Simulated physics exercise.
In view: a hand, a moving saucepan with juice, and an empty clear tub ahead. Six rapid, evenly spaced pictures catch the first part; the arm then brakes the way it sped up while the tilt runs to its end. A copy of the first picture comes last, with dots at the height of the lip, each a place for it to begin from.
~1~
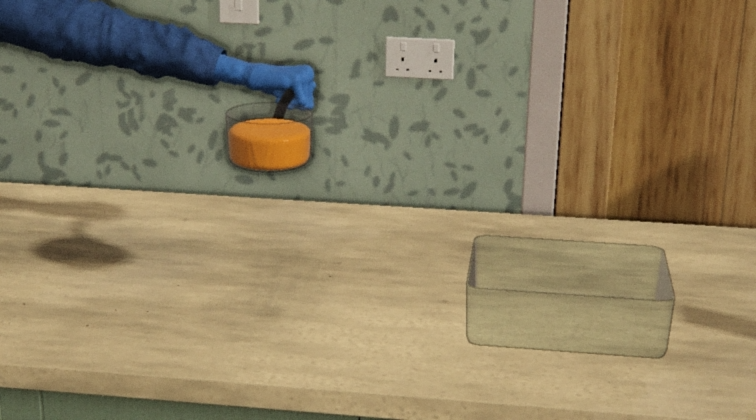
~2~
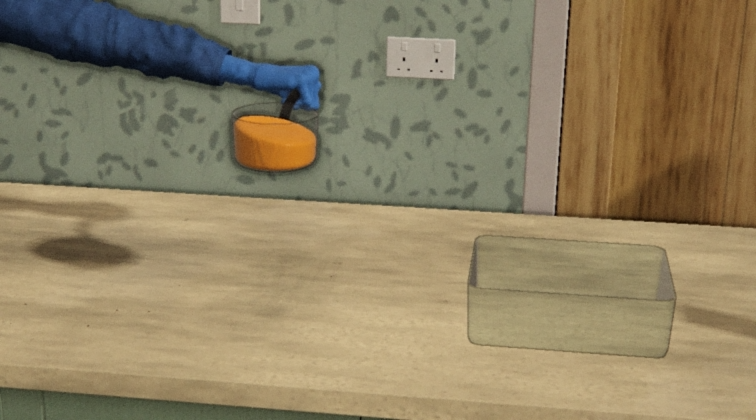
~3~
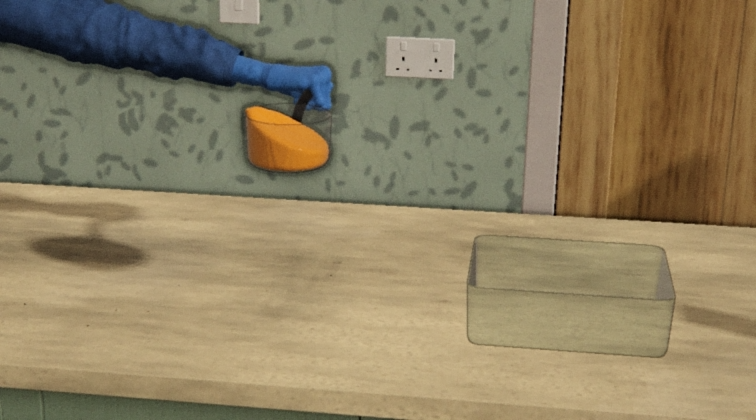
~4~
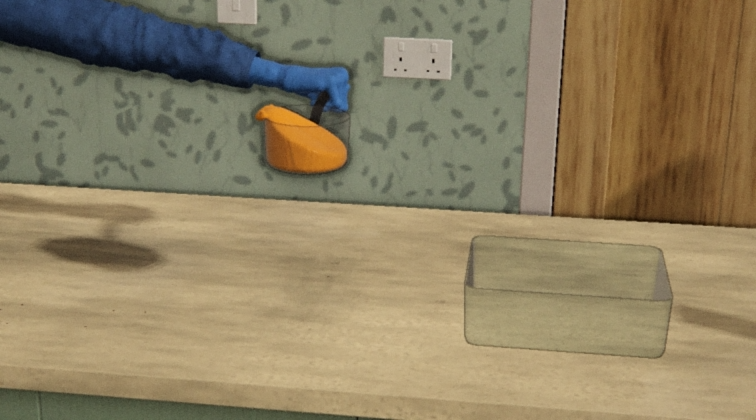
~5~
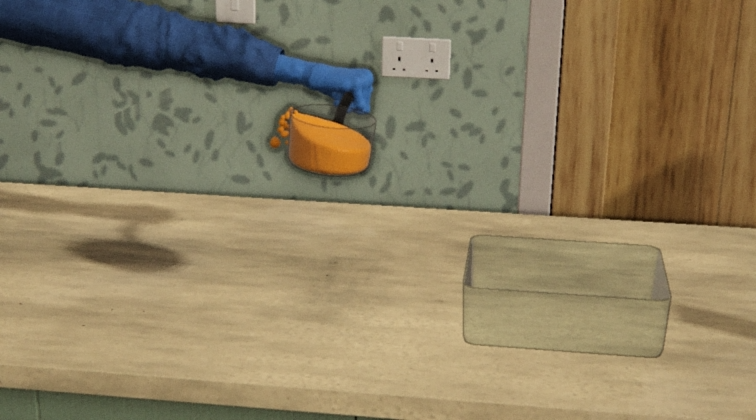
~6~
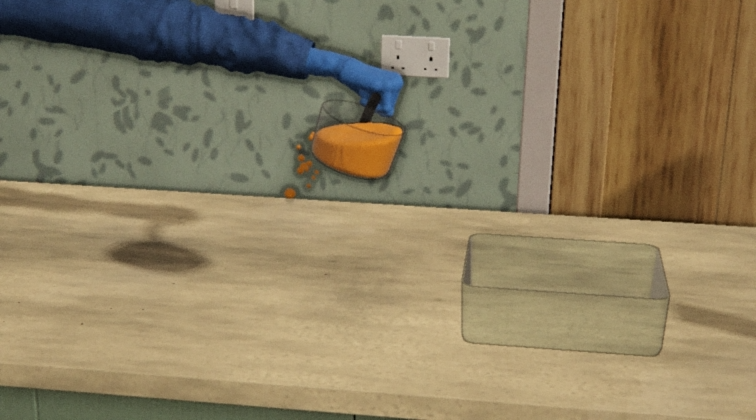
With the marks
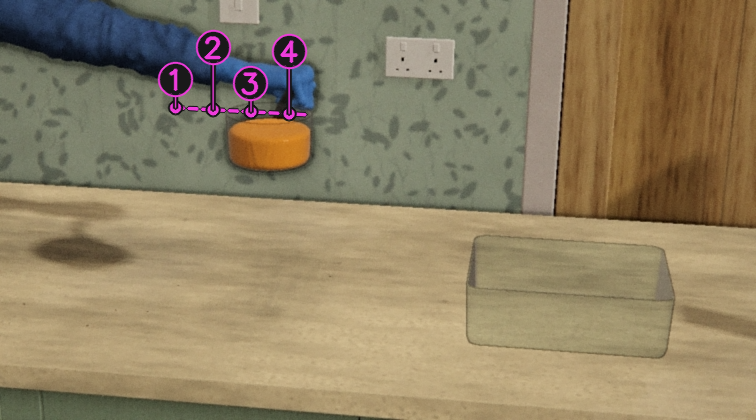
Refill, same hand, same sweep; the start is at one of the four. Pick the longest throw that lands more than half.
The limit is 4.
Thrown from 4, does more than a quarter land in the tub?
Yes, it does.
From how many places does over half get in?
One.
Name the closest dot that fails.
Dot 3.
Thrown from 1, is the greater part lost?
Yes.
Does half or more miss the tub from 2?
Yes, that goes wrong.
In magenta, 1 at (175, 107); 2 at (213, 109); 3 at (250, 111); 4 at (289, 113).
With 1, about 0 % lands in the tub, 100 % falls short.
With 2, about 0 % lands in the tub, 99 % falls short.
With 3, about 35 % lands in the tub, 62 % falls short and 3 % goes beside or beyond.
With 4, about 65 % lands in the tub, 29 % falls short and 6 % goes beside or beyond.
